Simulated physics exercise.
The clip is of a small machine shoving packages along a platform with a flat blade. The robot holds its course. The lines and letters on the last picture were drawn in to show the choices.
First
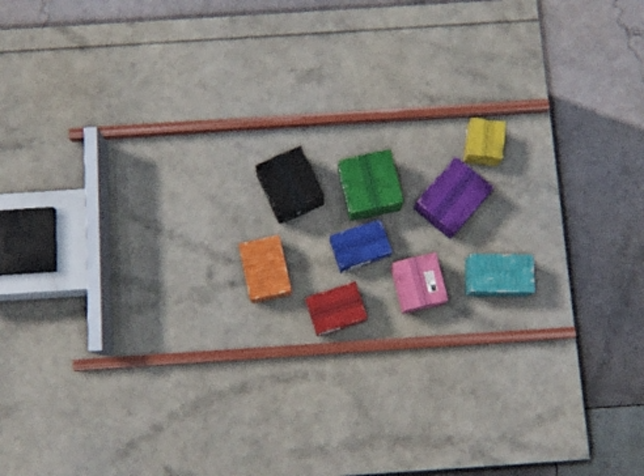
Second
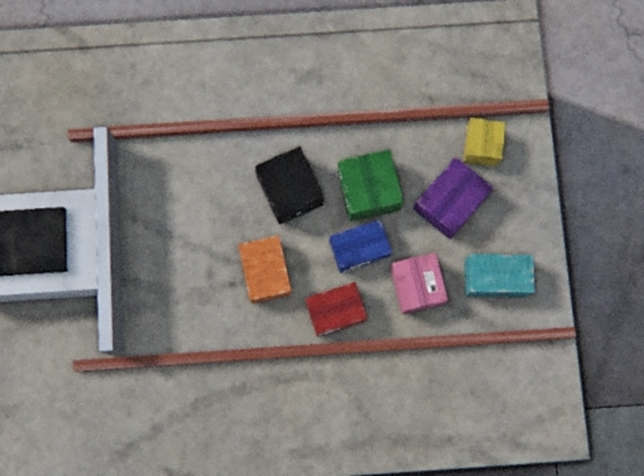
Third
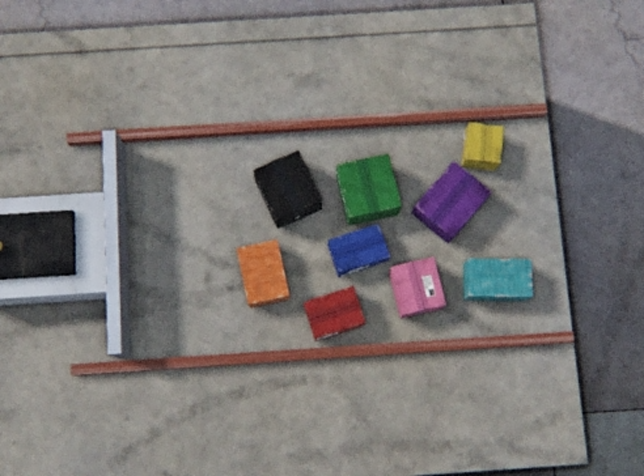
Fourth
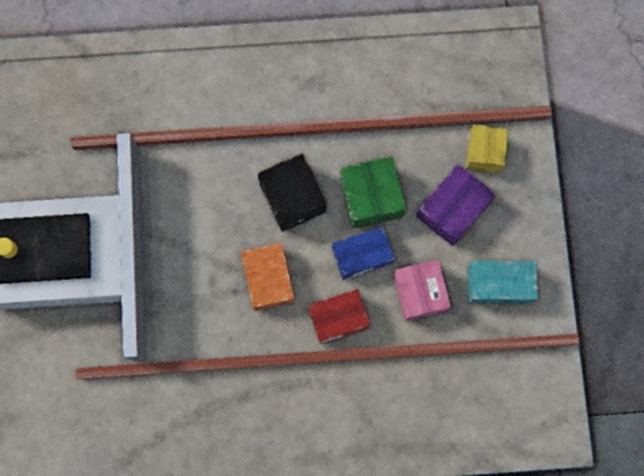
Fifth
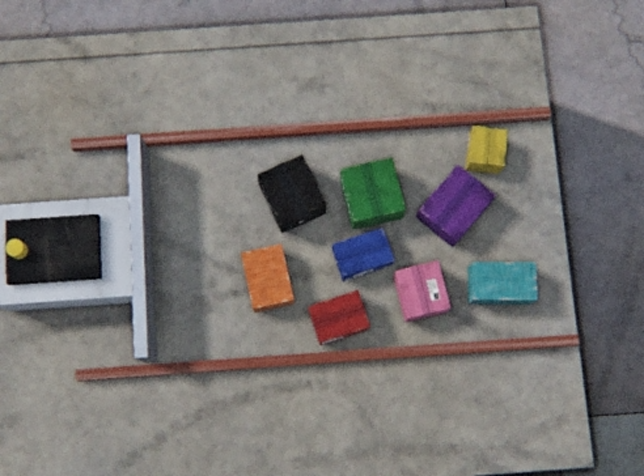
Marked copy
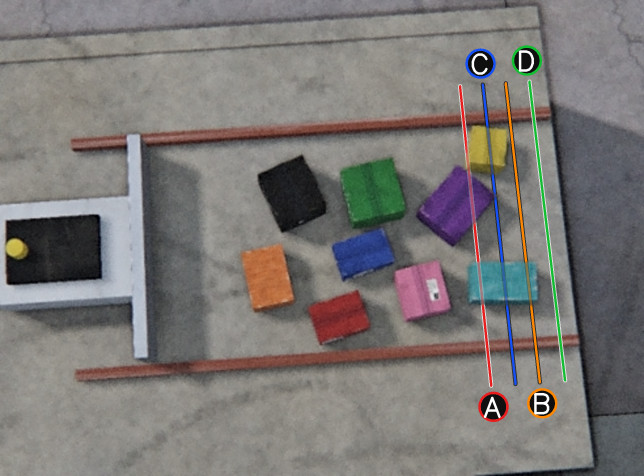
On a grey platform between two reddish rails, a small machine with a wide flat blade creeps steadily to the right toward a scattered group of colourful packages, which stay in place, with a gap remaining before the blade.
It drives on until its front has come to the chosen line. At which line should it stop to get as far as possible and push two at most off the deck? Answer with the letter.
Line A.
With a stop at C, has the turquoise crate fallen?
Yes.
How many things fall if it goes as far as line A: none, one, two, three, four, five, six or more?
In all, two.
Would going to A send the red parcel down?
No.
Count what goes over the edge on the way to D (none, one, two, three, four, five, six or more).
In all, six or more.
On the copy, A at (475, 231); B at (522, 228); C at (499, 230); D at (547, 226).
On A. First, robot (184, 240); black box (298, 196); orange crate (292, 278).
Then, robot (306, 232); purple box (513, 207); turquoise crate (517, 280).
Finally, robot (402, 225); purple box over the edge; turquoise crate over the edge; two fallen.
By contrast, B drops five; C drops five; D drops nine.
